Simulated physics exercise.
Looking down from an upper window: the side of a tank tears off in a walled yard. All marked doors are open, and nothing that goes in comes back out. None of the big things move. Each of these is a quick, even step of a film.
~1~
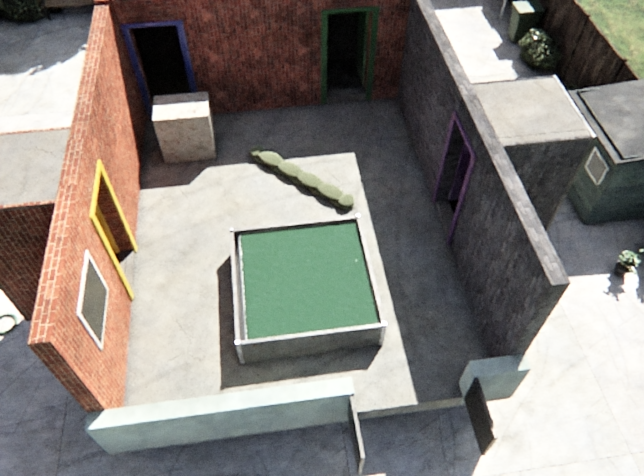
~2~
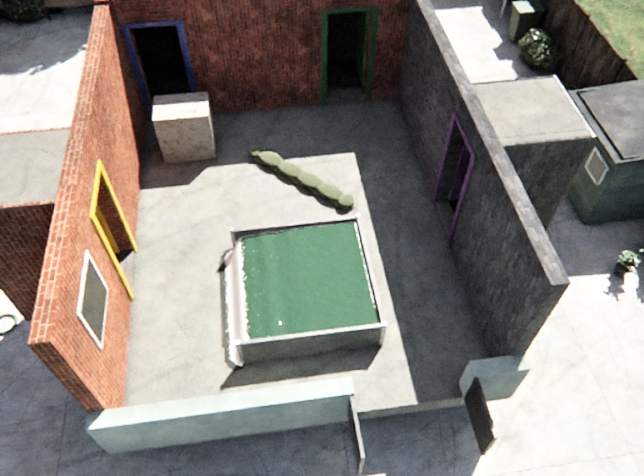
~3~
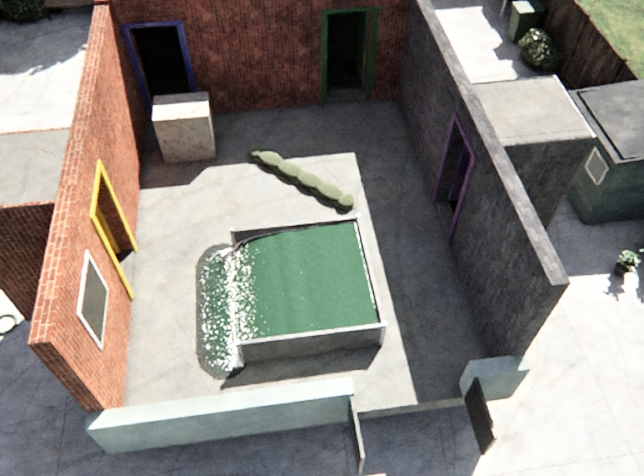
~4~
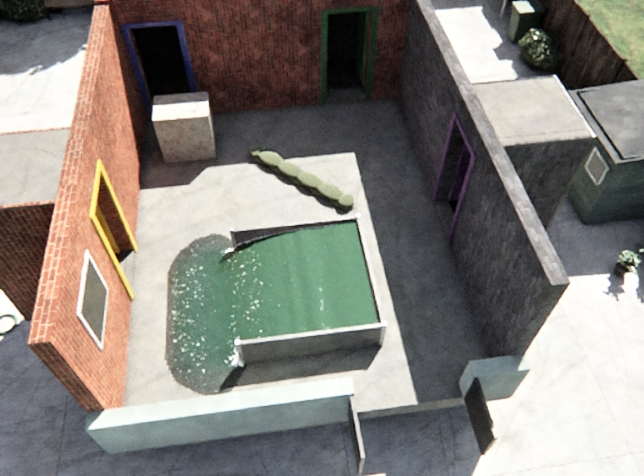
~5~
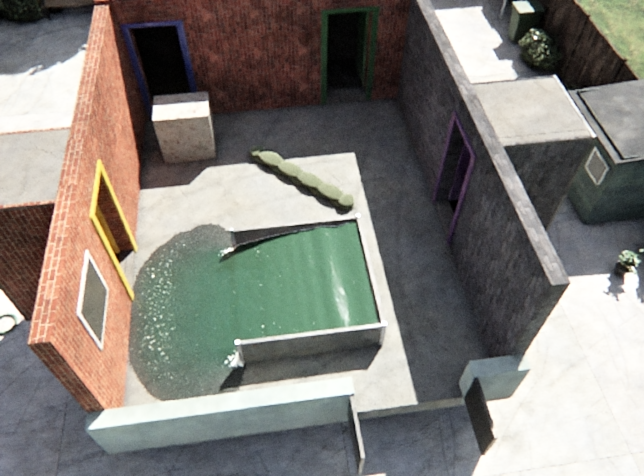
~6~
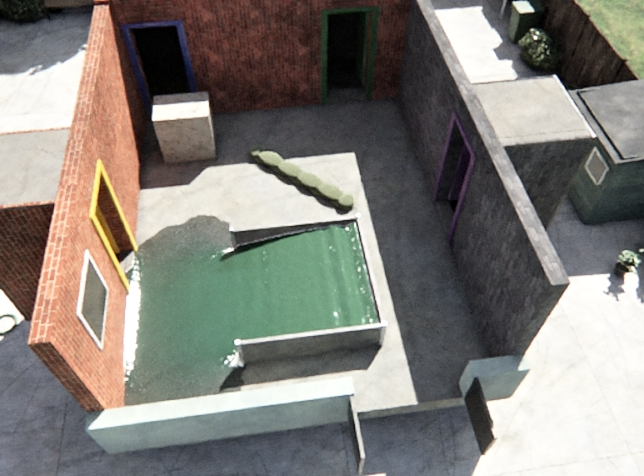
In a walled yard, a tank's left side tears off and green water spreads leftward.
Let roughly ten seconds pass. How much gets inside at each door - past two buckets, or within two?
The blue door within two, the yellow door past two, the green door within two, the purple door within two.
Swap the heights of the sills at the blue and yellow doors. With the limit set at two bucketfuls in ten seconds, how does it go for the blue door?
Well, the blue door tops the limit here.
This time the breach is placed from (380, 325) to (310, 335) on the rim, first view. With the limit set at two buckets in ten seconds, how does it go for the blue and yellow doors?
As far as I can tell, blue door doesn't reach the threshold while yellow door doesn't reach the threshold.
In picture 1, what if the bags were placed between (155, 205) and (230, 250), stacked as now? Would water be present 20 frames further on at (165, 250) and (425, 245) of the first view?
Taking them as asked, I'd say drenched and then spared.
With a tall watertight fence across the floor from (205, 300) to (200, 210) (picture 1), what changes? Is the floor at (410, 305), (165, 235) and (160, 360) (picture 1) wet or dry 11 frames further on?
Results in sequence: Bone-dry / swamped / swamped.
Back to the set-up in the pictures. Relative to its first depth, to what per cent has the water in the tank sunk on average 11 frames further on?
34 percent or so.
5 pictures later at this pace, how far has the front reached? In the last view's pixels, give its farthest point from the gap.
My pick would be pixel (140, 199).
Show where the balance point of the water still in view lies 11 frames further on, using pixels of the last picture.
I'd say near (217, 309).
A moment on, water covers 20 % of the floor; the blue door not reached, the yellow door over two buckets in, the green door not reached, the purple door not reached.
Next, water covers 25 % of the floor; the blue door not reached, the yellow door far over two buckets in, the green door not reached, the purple door not reached.
Then, water covers 45 % of the floor; the blue door wet at the sill, nothing in, the yellow door far over two buckets in, the green door not reached, the purple door not reached.
Later, water covers 75 % of the floor; the blue door wet at the sill, nothing in, the yellow door far over two buckets in, the green door wet at the sill, nothing in, the purple door wet at the sill, nothing in.
In the end, water covers 95 % of the floor; the blue door wet at the sill, nothing in, the yellow door far over two buckets in, the green door wet at the sill, nothing in, the purple door wet at the sill, nothing in.
